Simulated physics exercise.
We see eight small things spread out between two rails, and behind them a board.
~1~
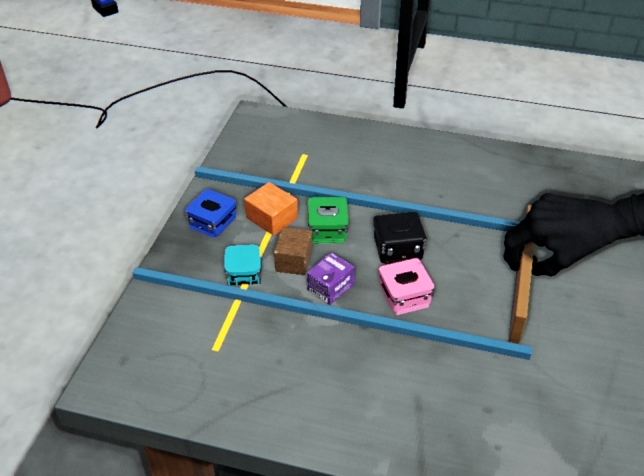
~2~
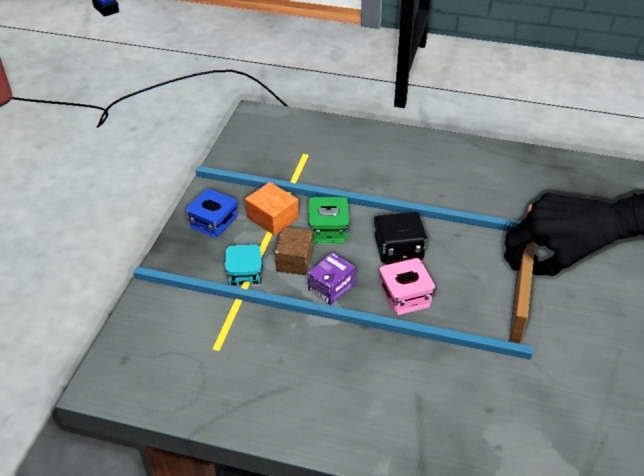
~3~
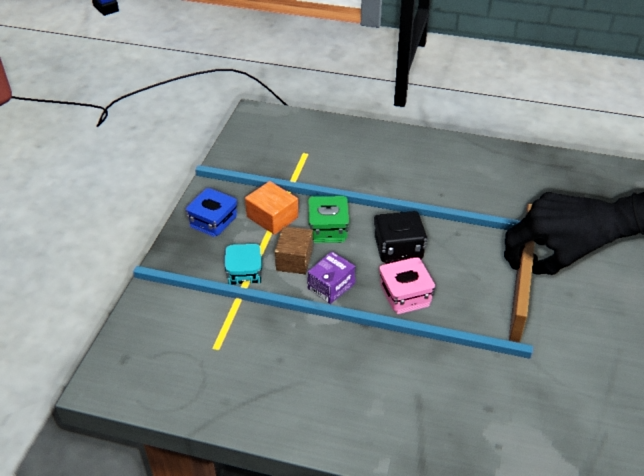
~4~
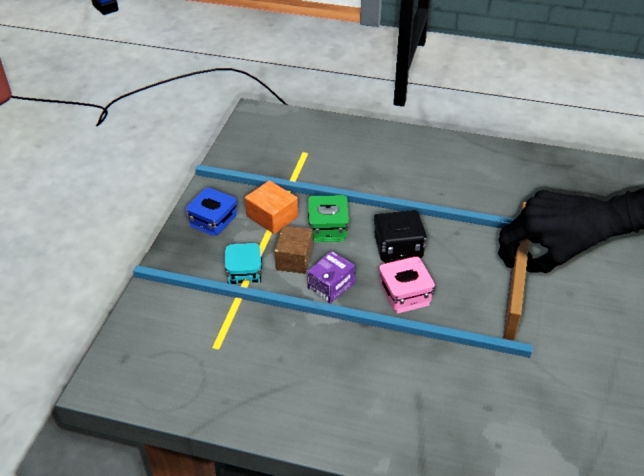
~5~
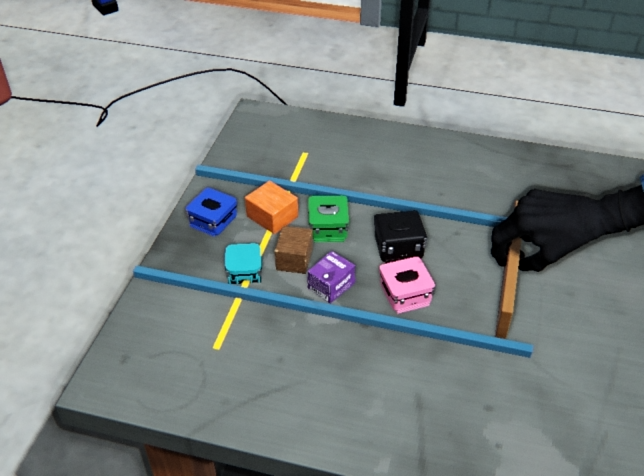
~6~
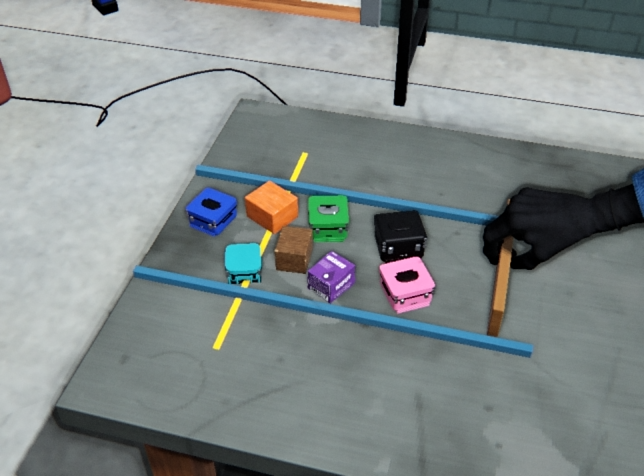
The clip shows small coloured cases and blocks between two blue rails on a grey table, with a yellow tape line beneath; a black-gloved hand holds a board still, then slides it slightly left while the objects stay put.
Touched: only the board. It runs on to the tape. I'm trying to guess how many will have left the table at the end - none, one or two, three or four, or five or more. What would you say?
Most likely the drop count will come to one or two.
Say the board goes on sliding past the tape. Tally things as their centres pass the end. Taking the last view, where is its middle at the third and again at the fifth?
I'd say close to (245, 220), and after that close to (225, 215).
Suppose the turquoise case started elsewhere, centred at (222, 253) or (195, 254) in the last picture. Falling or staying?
Taking the two places in turn: It doesn't drop, then it doesn't drop.
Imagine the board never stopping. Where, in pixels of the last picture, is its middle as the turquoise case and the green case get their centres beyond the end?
The middle is at (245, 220) when it's the turquoise case, and at (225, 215) when it's the green case.
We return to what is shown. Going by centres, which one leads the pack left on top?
That's the orange block, it ends up nearest.
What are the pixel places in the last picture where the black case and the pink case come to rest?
The black case comes to rest at (255, 204), and the pink case comes to rest at (239, 244).
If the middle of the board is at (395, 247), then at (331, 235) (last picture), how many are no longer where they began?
That gives 3 for the first and 8 for the second.
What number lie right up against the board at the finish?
The answer is 2.
Soon after, none off yet; blue case at rest near (213, 212); turquoise case at rest near (244, 264); orange block at rest near (272, 207).
After that, none off yet; blue case at rest near (211, 212); turquoise case moving near (238, 263); orange block moving near (262, 207).
And then, none off yet; blue case displaced about its own width near (166, 210); turquoise case displaced about its own width near (196, 259); orange block displaced well along near (208, 202).
In the end, the number that fall off is one or two; gone, blue case.
